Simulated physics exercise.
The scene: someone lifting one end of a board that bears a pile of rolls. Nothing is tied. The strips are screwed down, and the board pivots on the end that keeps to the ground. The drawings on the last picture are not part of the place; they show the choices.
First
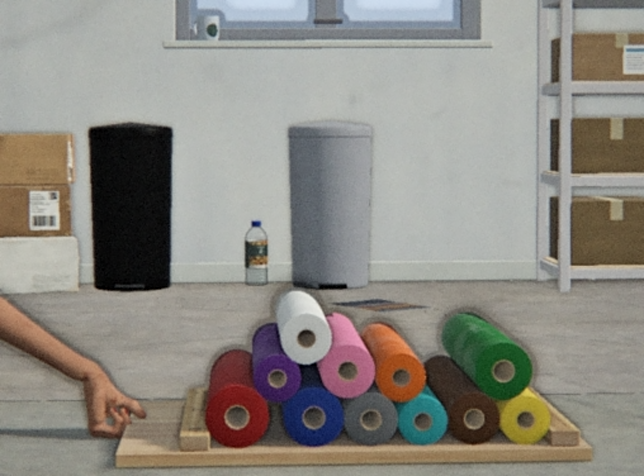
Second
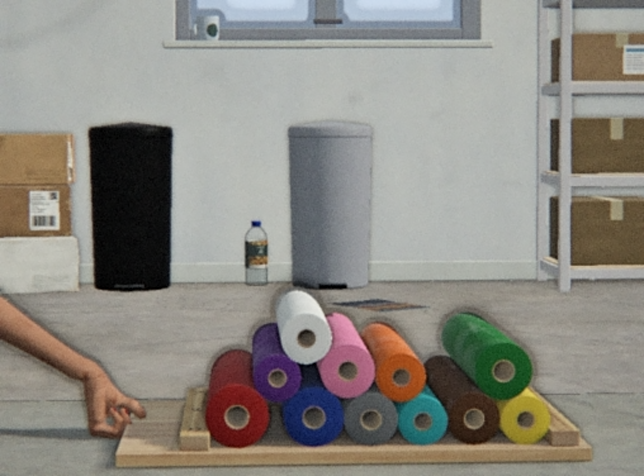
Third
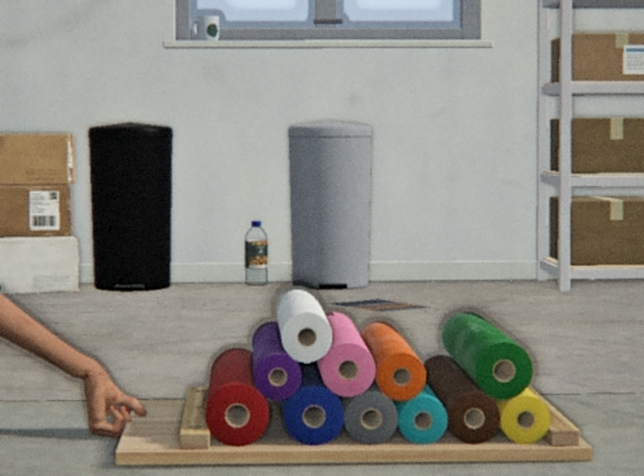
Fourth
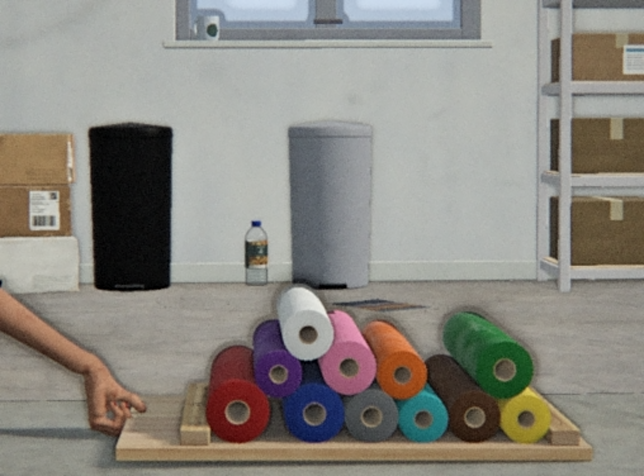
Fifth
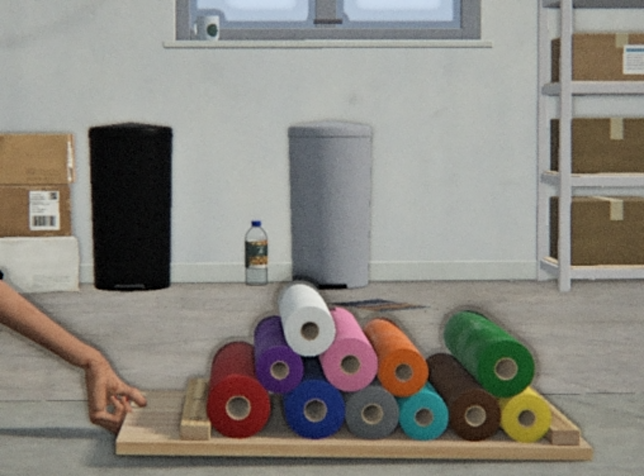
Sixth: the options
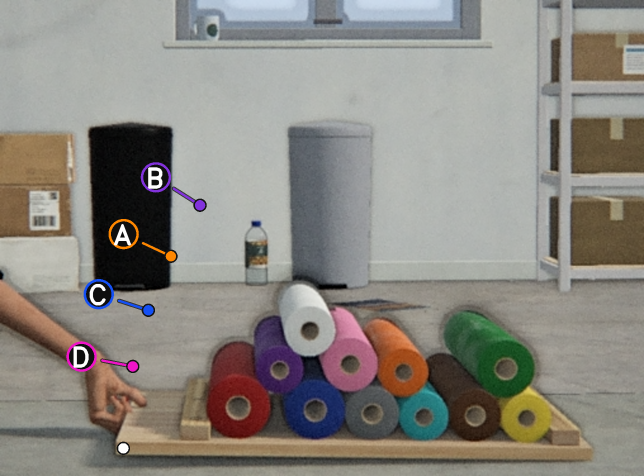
A bare arm reaches in from the left and grips the end of a wooden board on the floor of a storeroom, seen level from the front. On it, between wooden strips, lie stacked rolls, red, blue, grey, teal, brown and yellow below purple, pink, orange, green and white, with bins behind. The hand slowly lifts the board's left end slightly, the rolls barely shifting, while the camera stays still.
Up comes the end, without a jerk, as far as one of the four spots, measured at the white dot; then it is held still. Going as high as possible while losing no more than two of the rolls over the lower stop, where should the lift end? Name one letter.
C is the limit.
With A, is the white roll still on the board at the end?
No.
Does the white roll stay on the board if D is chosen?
Yes.
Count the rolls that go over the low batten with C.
With C, none.
On the copy, A at (171, 256); B at (200, 206); C at (149, 310); D at (133, 366); the white dot at (123, 448).
On C. First, board at 14°.
Then, board at 19°.
Finally, board at 19°, none over the low batten.
By contrast, A five over the low batten; B five over the low batten; D none over the low batten.
